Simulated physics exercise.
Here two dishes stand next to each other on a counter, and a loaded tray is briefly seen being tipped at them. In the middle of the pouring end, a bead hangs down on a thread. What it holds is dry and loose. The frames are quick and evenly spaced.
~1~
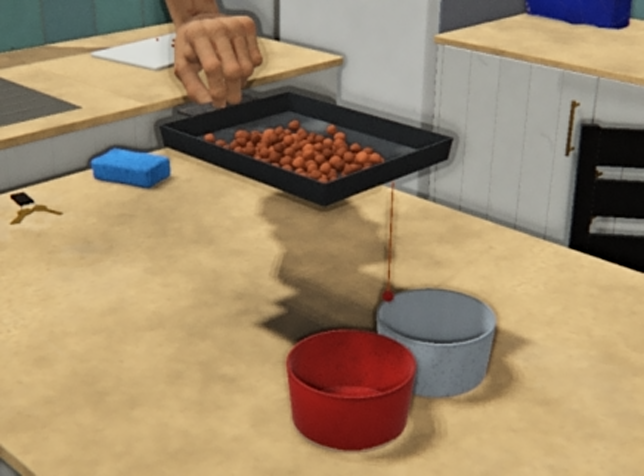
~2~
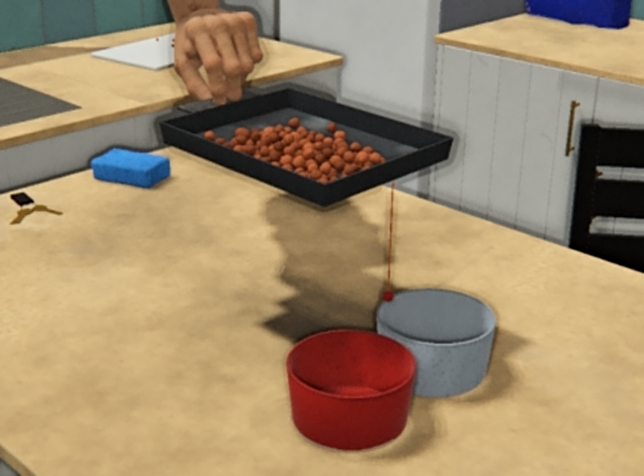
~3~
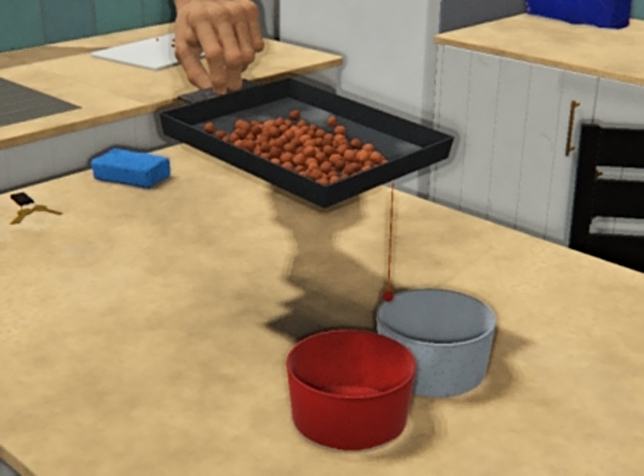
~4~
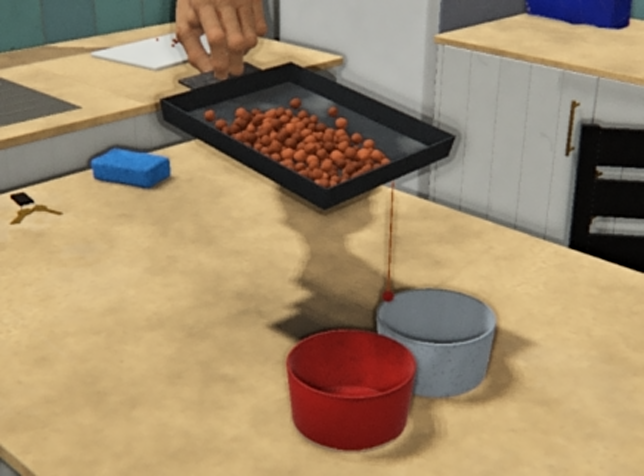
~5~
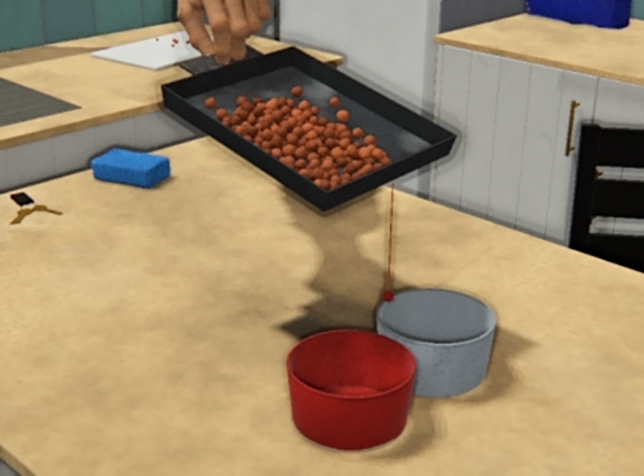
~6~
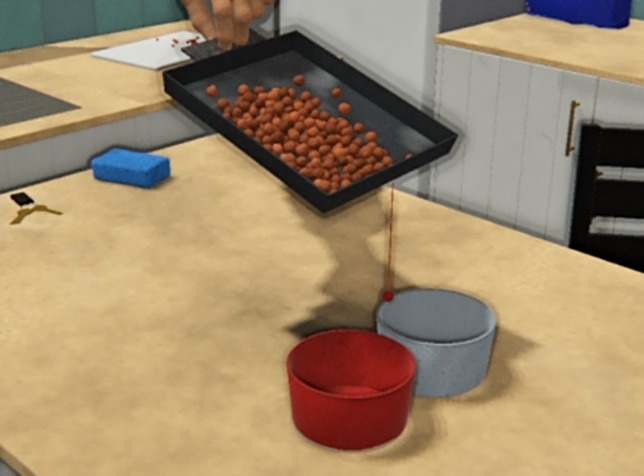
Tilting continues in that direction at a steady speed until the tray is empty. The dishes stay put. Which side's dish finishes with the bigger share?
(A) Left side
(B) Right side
Option A: Left side.
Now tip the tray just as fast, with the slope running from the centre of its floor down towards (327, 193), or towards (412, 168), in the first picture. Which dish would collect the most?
Results - the dish on the left side first, the dish on the right side second.
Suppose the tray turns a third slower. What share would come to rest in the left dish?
About 60 %.
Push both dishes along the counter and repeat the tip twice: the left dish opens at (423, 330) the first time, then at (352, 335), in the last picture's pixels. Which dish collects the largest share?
Results - the dish on the left side first, the dish on the left side second.
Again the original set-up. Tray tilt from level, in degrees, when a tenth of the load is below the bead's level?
Tilt: Around 80 degrees.
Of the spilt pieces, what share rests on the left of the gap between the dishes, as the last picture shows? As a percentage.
Around 0 per cent, give or take.
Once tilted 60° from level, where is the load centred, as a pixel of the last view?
Load centre: Approx. (343, 148).
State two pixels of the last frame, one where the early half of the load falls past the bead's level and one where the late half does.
I'd say close to (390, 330) at first and close to (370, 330) later on.
Just after the last frame, tray tipped steeply; almost all on the tray; just a few in the air.
A moment on, tray tipped right over; the larger part on the tray; about a tenth in the left dish; just a few in the right dish; just a few outside both; just a few in the air.
Further on, tray tipped past a quarter turn; roughly two thirds in the left dish; roughly a quarter in the right dish; about a tenth outside both.
When it is over, tray tipped past a quarter turn; roughly two thirds in the left dish; roughly a quarter in the right dish; about a tenth outside both.
